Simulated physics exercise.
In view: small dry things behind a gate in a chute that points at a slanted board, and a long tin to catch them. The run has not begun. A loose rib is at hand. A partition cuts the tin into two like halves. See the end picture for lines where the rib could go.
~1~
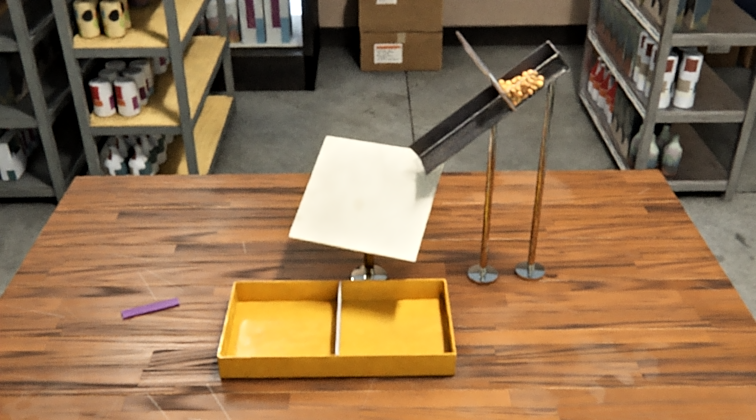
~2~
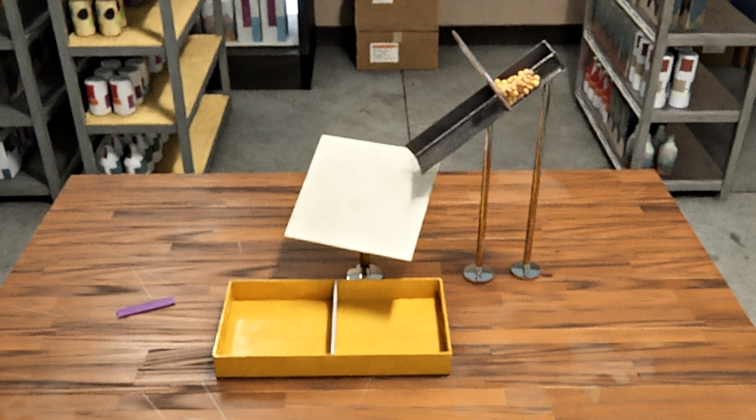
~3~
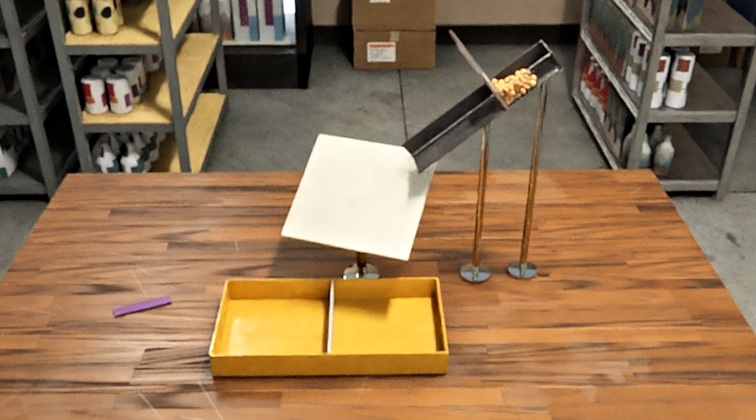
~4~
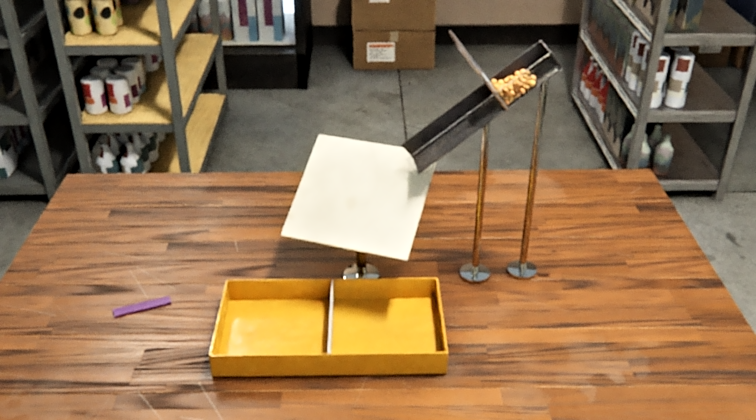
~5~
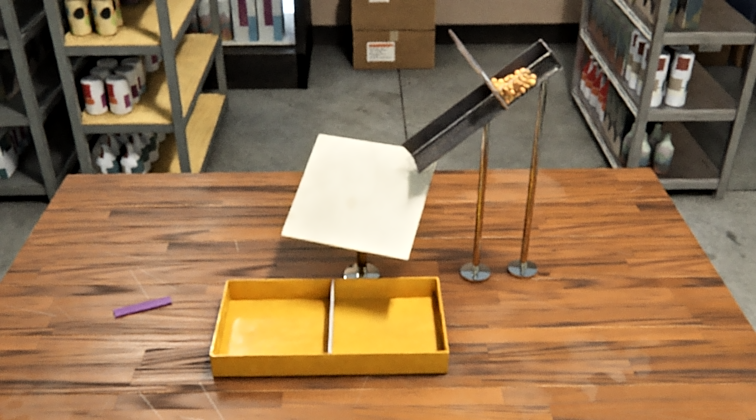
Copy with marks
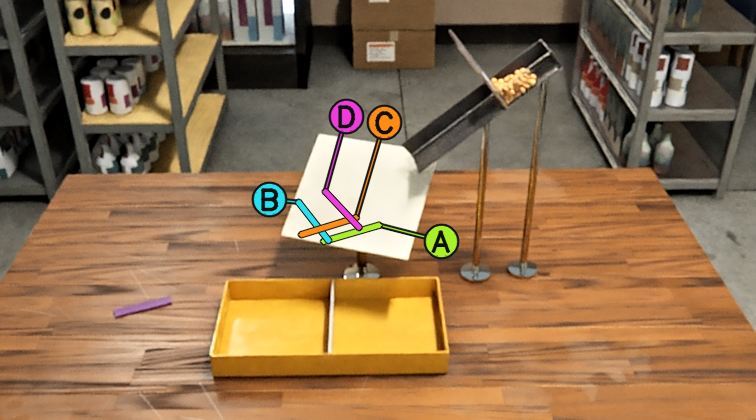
In a storeroom with grey metal shelves and stacked cardboard boxes, a wooden tabletop is seen from the front and slightly above. A yellow tin divided in two sits before a tilted white board, with a purple strip at left and, at upper right, a dark chute on thin rods holding golden-tan beads behind a gate. The view shifts very slightly, then steadies, while the objects themselves stay still.
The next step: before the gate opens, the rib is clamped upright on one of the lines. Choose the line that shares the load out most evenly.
The answer is line B.
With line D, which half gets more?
Right.
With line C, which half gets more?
The left half.
On the marked copy, line A from (379, 225) to (323, 241); line B from (298, 202) to (328, 240); line C from (356, 217) to (301, 234); line D from (325, 191) to (359, 227).
If A is chosen, of what is caught, all but a few in the left half, only a few in the right.
If B is chosen, of what is caught, close to half in the left half, close to half in the right.
If C is chosen, of what is caught, all but a few in the left half, a small share in the right.
If D is chosen, of what is caught, a small share in the left half, the bulk in the right.
